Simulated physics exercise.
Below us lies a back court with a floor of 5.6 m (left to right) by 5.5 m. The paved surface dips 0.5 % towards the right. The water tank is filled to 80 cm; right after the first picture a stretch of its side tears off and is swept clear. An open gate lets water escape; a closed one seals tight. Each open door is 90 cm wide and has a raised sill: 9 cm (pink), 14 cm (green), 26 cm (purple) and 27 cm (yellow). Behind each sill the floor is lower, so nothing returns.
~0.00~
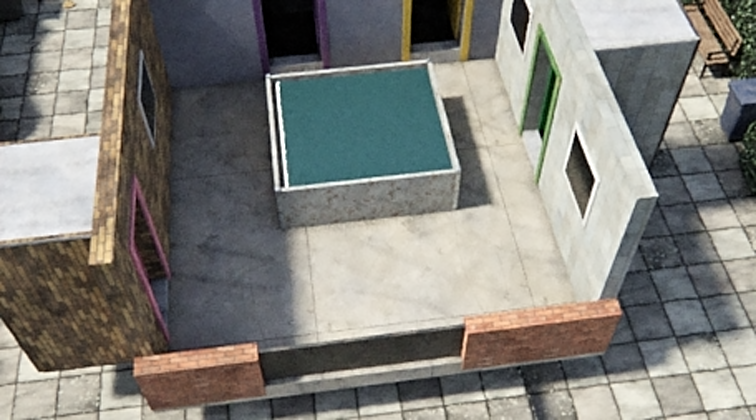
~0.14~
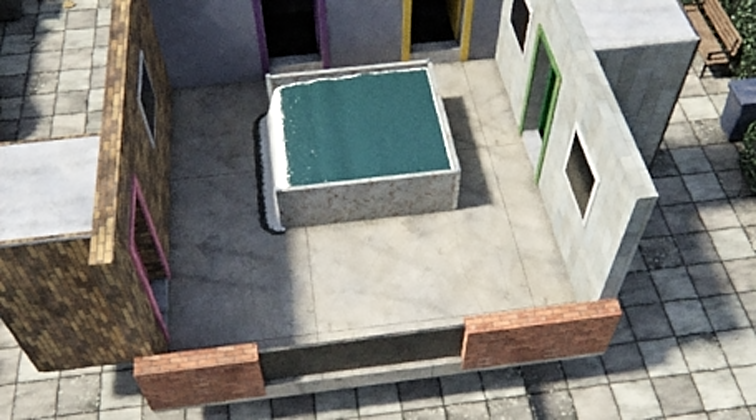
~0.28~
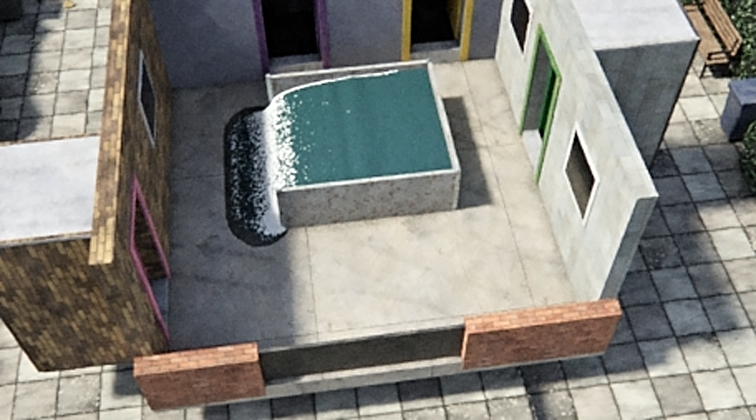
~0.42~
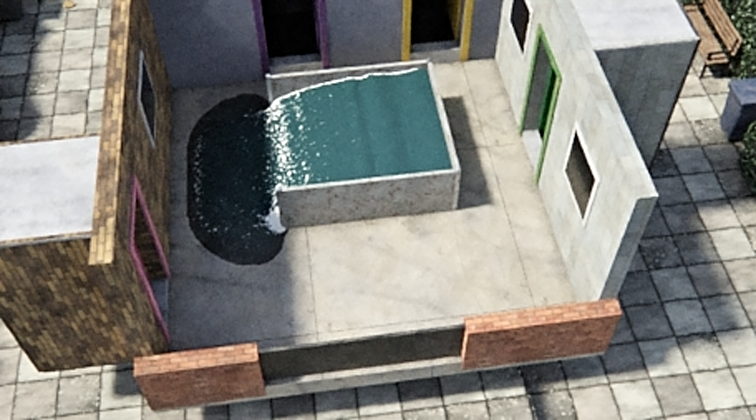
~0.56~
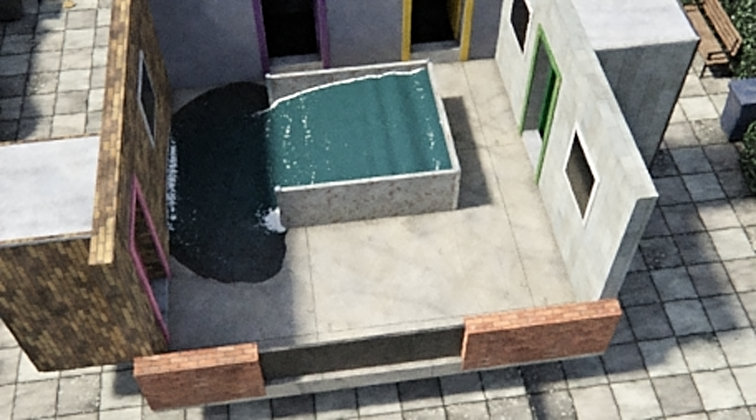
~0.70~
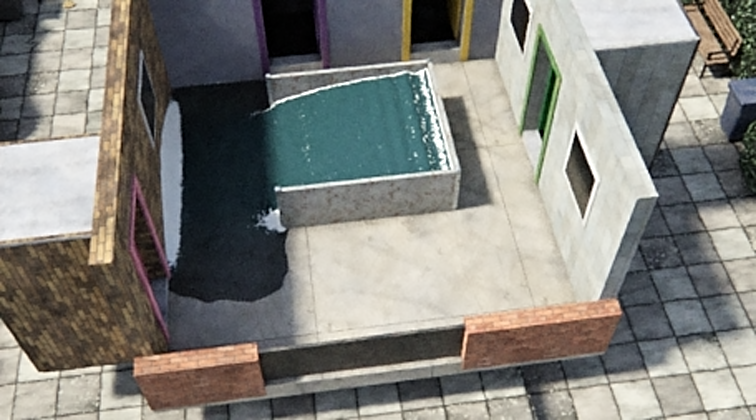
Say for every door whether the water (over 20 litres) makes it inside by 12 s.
Door by door: At the pink door it goes over the limit; at the green door it passes the limit; at the purple door it does not reach the limit; at the yellow door it keeps below the limit.
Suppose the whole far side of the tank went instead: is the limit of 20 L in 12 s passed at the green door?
Against that limit: Green below.
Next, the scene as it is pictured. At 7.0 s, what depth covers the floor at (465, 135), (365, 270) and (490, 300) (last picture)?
About 14, 11 and 20 cm.
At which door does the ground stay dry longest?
It is the green one.
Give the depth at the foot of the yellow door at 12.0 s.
Roughly 16.5 cm deep.
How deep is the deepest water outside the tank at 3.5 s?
Up to some 53 cm.
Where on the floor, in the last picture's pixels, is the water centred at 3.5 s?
Around (300, 185).
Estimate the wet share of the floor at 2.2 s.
Near 40 per cent is wet.
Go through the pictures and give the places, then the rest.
The first frame shows still water, 80 cm deep, in the water tank at (359, 125).
In the second frame, the front is at (281, 231), 1.2 m from the gap at (279, 158); 0.5 m2 of floor is under water; 80 cm left at the back of the water tank.
In the third frame, water pours out at (279, 159) and has run 1.4 m, to (253, 241); typically 13 cm deep outside, 80 cm at the water tank's back.
In the fourth frame, the front is at (242, 259), 1.8 m from the gap at (279, 161); 3.7 m2 of floor is under water; 80 cm left at the back of the water tank.
In the fifth frame, the front is at (208, 273), 2.1 m from the gap at (279, 161); 5.6 m2 of floor is under water; 78 cm left at the back of the water tank.
In the sixth frame, the front is at (178, 287), 2.5 m from the gap at (279, 161); 6.4 m2 of floor is under water; 69 cm left at the back of the water tank.
After 1.4 s water covers 30 % of the floor and is deepest (64 cm) near (173, 92); pink door 17 cm at the sill, 4 L in, green door not reached, purple door not reached, yellow door not reached.
After 2.2 s water covers 40 % of the floor and is deepest (60 cm) near (173, 92); pink door 19 cm at the sill, 31 L in, green door not reached, purple door 15 cm at the sill, 0 L in, yellow door not reached.
After 3.5 s water covers 75 % of the floor and is deepest (53 cm) near (486, 62); pink door 17 cm at the sill, 69 L in, green door not reached, purple door 21 cm at the sill, 0 L in, yellow door 9 cm at the sill, 0 L in.
After 7.0 s water covers 100 % of the floor and is deepest (30 cm) near (442, 347); pink door 13 cm at the sill, 168 L in, green door 19 cm at the sill, 22 L in, purple door 8 cm at the sill, 0 L in, yellow door 12 cm at the sill, 0 L in.
After 12.0 s water covers 100 % of the floor and is deepest (20 cm) near (227, 94); pink door 11 cm at the sill, 225 L in, green door 19 cm at the sill, 93 L in, purple door 18 cm at the sill, 0 L in, yellow door 17 cm at the sill, 0 L in.
